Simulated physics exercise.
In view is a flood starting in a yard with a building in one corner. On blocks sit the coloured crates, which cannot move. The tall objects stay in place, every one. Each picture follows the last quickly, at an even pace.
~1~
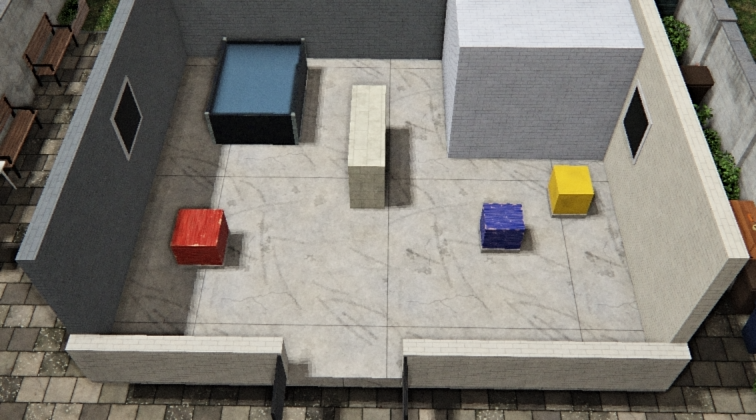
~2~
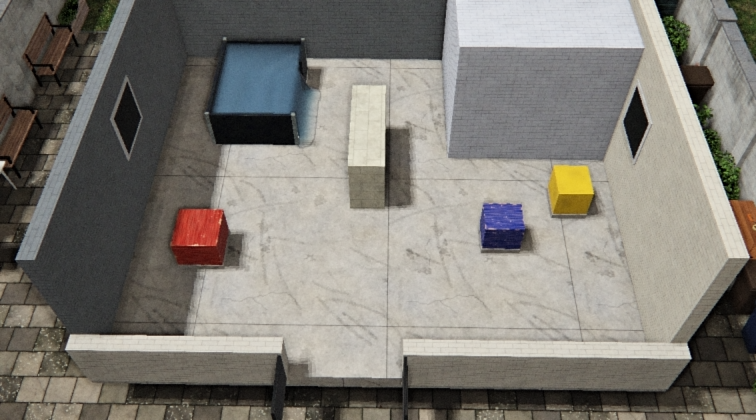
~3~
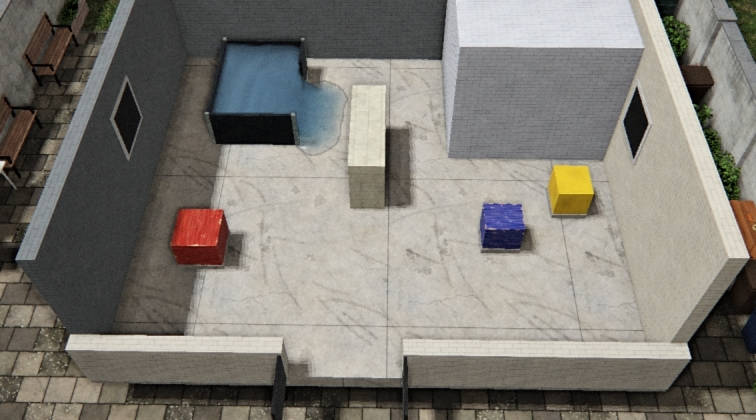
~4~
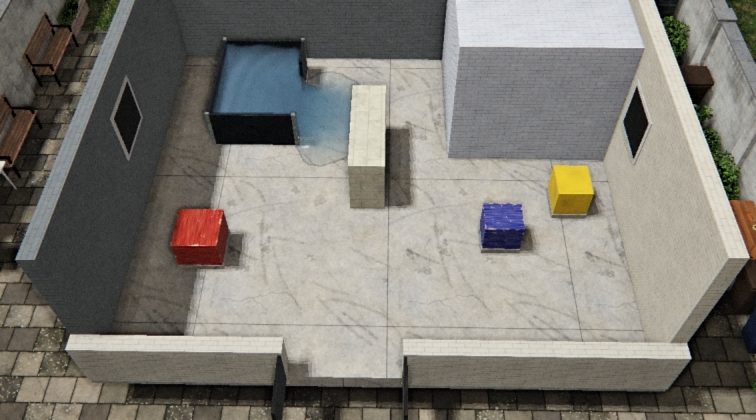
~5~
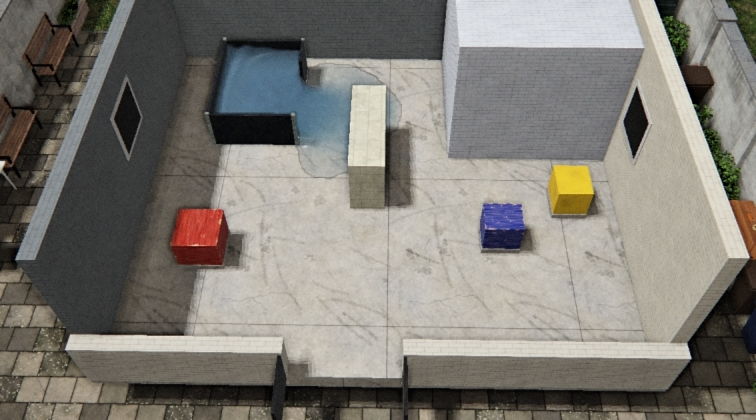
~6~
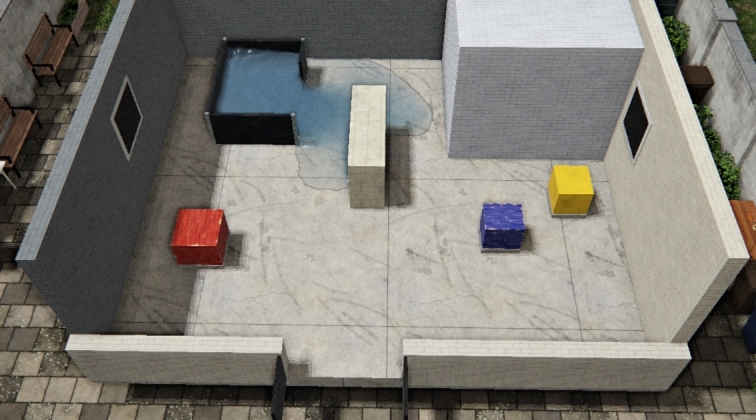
Blue water pours from a dark tank's right side and spreads around a pale upright block.
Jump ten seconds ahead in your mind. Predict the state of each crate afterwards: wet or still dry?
Blue crate: Untouched. Yellow crate: Untouched. Red crate: Untouched.
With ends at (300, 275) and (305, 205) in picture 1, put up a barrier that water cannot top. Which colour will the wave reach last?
Looks like the crate marked yellow.
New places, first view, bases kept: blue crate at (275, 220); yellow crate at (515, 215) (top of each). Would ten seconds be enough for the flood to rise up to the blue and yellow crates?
The blue one is flooded, while the yellow one is left dry.
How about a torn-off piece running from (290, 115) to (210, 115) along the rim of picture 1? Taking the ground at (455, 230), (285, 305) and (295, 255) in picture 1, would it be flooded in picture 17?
Spared, then sodden, then sodden.
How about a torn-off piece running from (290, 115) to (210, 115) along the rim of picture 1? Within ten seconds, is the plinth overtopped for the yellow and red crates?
Taking them in turn, the yellow crate is missed and the red crate is overtopped.
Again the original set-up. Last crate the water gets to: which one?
I'd name the yellow crate.
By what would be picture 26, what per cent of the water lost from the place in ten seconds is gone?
About 15 per cent.
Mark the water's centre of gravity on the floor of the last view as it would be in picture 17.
I'd say near (331, 124).
A moment on, water covers 20 % of the floor; the blue crate not reached, the yellow crate not reached, the red crate not reached.
Next, water covers 35 % of the floor; the blue crate water round its plinth, the yellow crate not reached, the red crate not reached.
Then, water covers 55 % of the floor; the blue crate water round its plinth, the yellow crate water round its plinth, the red crate water round its plinth.
Later, water covers 75 % of the floor; the blue crate water round its plinth, the yellow crate water round its plinth, the red crate water round its plinth.
In the end, water covers 85 % of the floor; the blue crate stayed above the water, the yellow crate stayed above the water, the red crate stayed above the water.
